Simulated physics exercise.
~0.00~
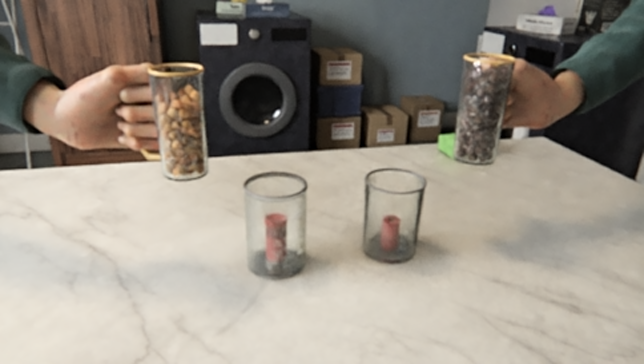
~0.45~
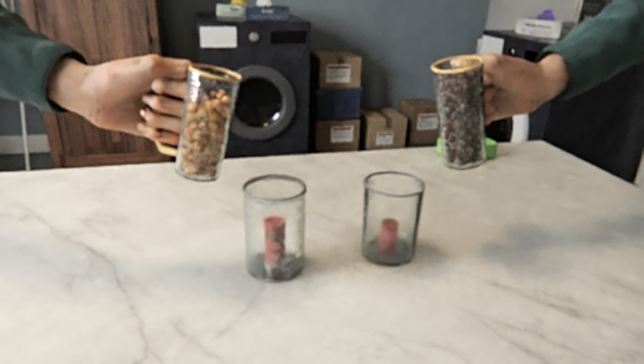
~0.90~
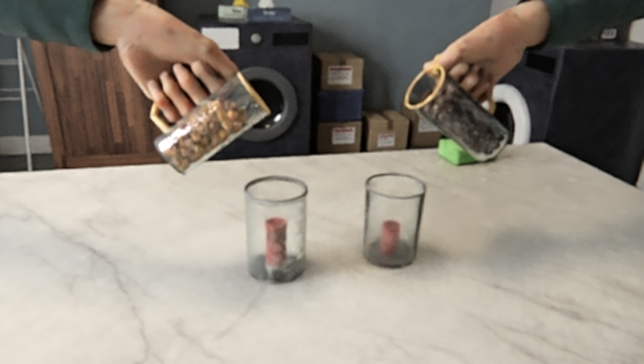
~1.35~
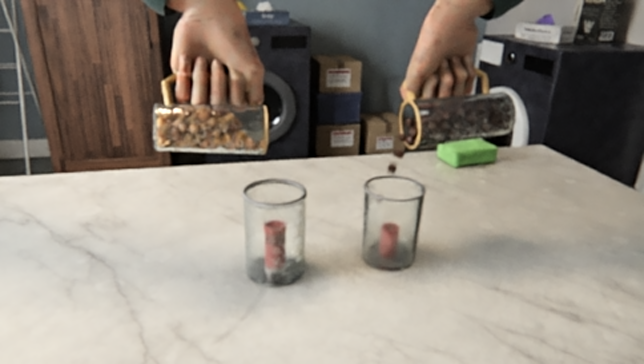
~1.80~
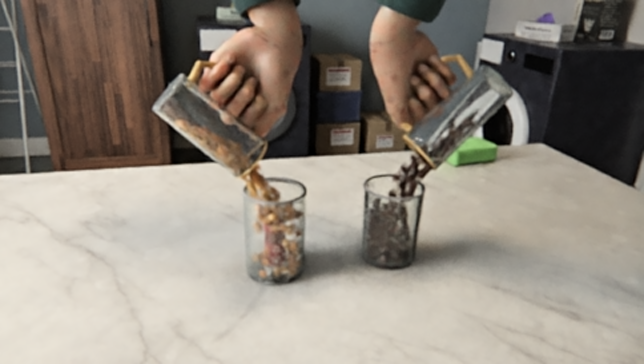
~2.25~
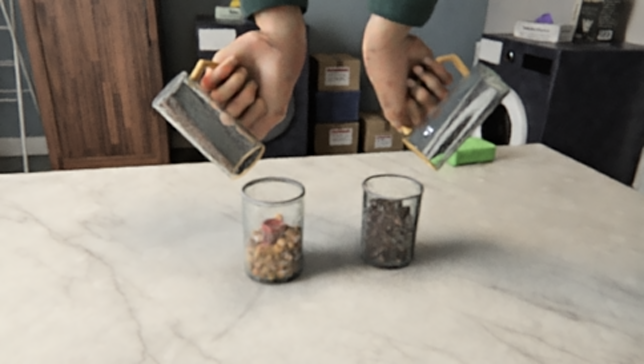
Two hands tipped clear, gold-rimmed cups over two glasses on a marble table, pouring tan, nut-like bits into the left and dark bits into the right, until the left red object still poked out and the right one was buried.
